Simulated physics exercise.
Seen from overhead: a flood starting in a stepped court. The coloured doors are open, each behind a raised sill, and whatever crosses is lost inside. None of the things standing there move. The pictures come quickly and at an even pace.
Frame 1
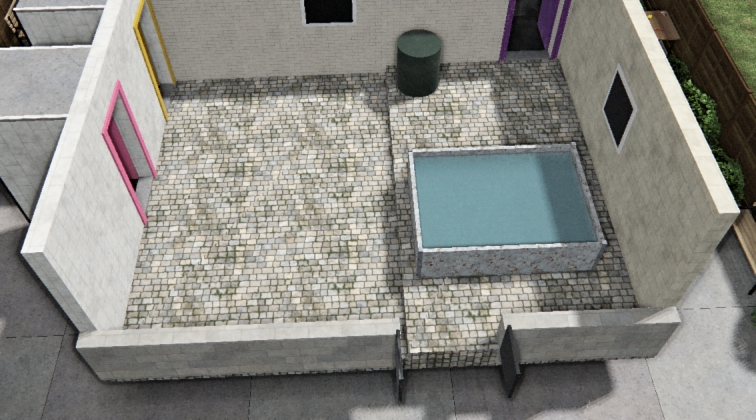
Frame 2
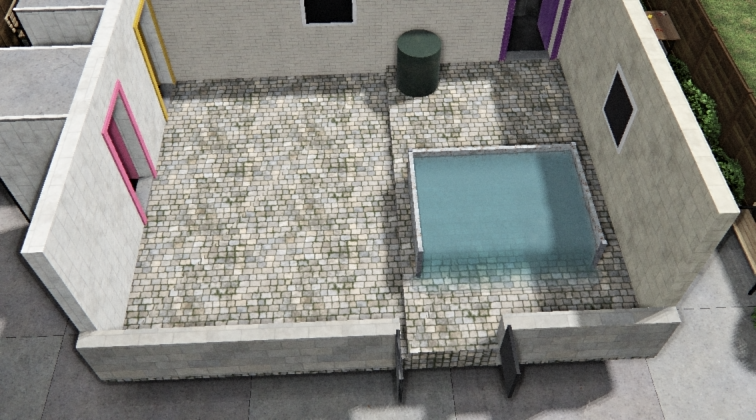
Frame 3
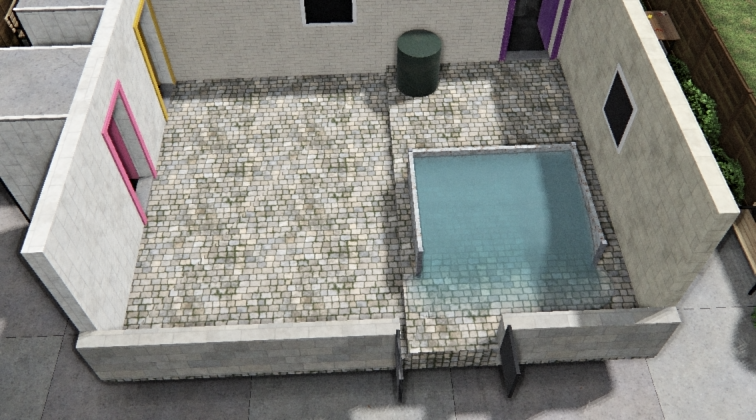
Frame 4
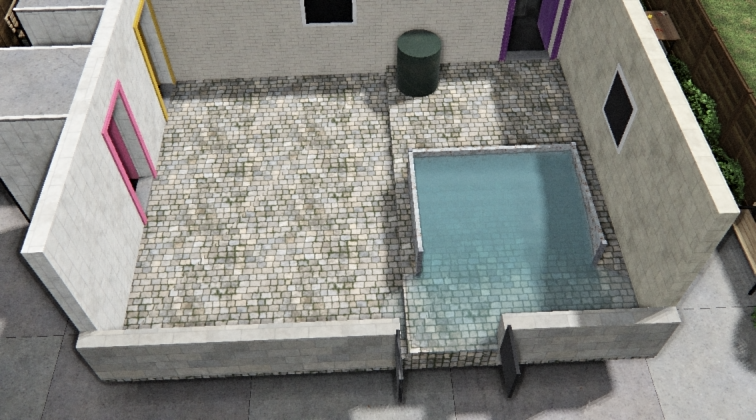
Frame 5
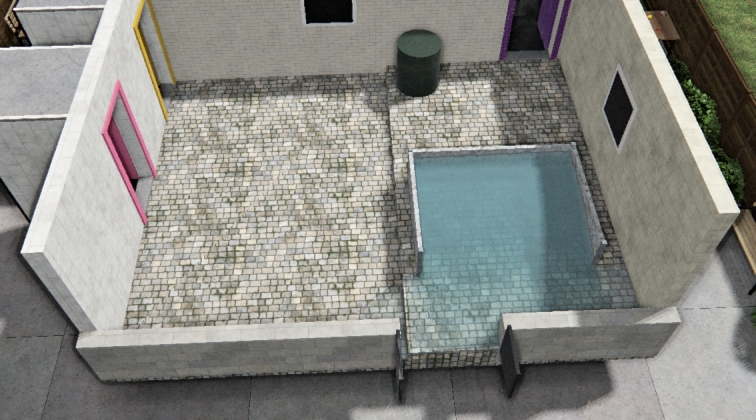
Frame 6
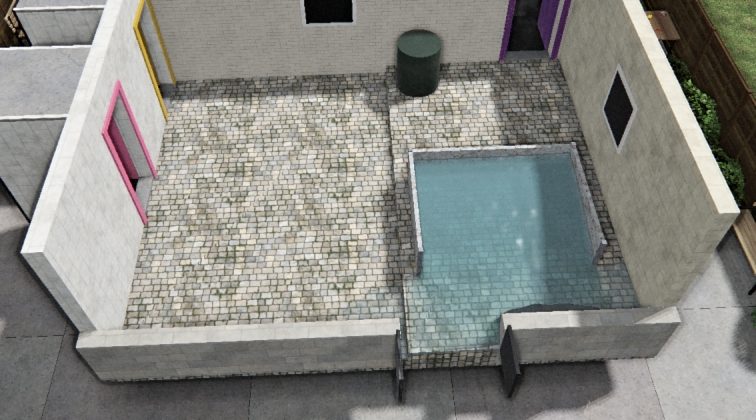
At first, still water fills an open stone tank in a paved, walled court with pink, yellow and purple doorways. Then the tank's near wall is gone, and water pours out over the paving toward the front gateway. It spreads behind the low front wall, while the paving on the left stays dry.
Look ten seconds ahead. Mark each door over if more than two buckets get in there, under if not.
Yellow door: Under, purple door: Over, pink door: Under.
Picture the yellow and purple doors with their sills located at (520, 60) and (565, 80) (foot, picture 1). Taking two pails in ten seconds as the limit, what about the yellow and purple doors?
Lab note - yellow: Over the limit; purple: Under the limit.
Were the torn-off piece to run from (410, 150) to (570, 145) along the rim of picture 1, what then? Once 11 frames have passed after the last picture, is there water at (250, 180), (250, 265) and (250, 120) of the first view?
The three spots, in order, are spared, spared and spared.
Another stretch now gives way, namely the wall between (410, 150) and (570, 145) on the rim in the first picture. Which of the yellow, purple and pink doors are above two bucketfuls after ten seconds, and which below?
Well, the yellow door overshoots, the purple door overshoots, and the pink door comes up short.
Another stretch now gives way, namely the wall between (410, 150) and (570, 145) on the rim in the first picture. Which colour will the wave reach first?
That would be the purple one.
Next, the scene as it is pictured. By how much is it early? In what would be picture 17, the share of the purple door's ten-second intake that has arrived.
I'd put it at about 0 per cent.
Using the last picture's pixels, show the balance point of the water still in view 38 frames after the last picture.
Around pixel (425, 236) of the last picture.
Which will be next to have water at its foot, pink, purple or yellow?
It would be the purple one.
A moment on, water covers 15 % of the floor; the yellow door not reached, the purple door not reached, the pink door not reached.
Next, water covers 20 % of the floor; the yellow door not reached, the purple door not reached, the pink door not reached.
Then, water covers 35 % of the floor; the yellow door not reached, the purple door over two buckets in, the pink door not reached.
Later, water covers 50 % of the floor; the yellow door not reached, the purple door far over two buckets in, the pink door wet at the sill, nothing in.
In the end, water covers 70 % of the floor; the yellow door under two buckets in, the purple door far over two buckets in, the pink door wet at the sill, nothing in.
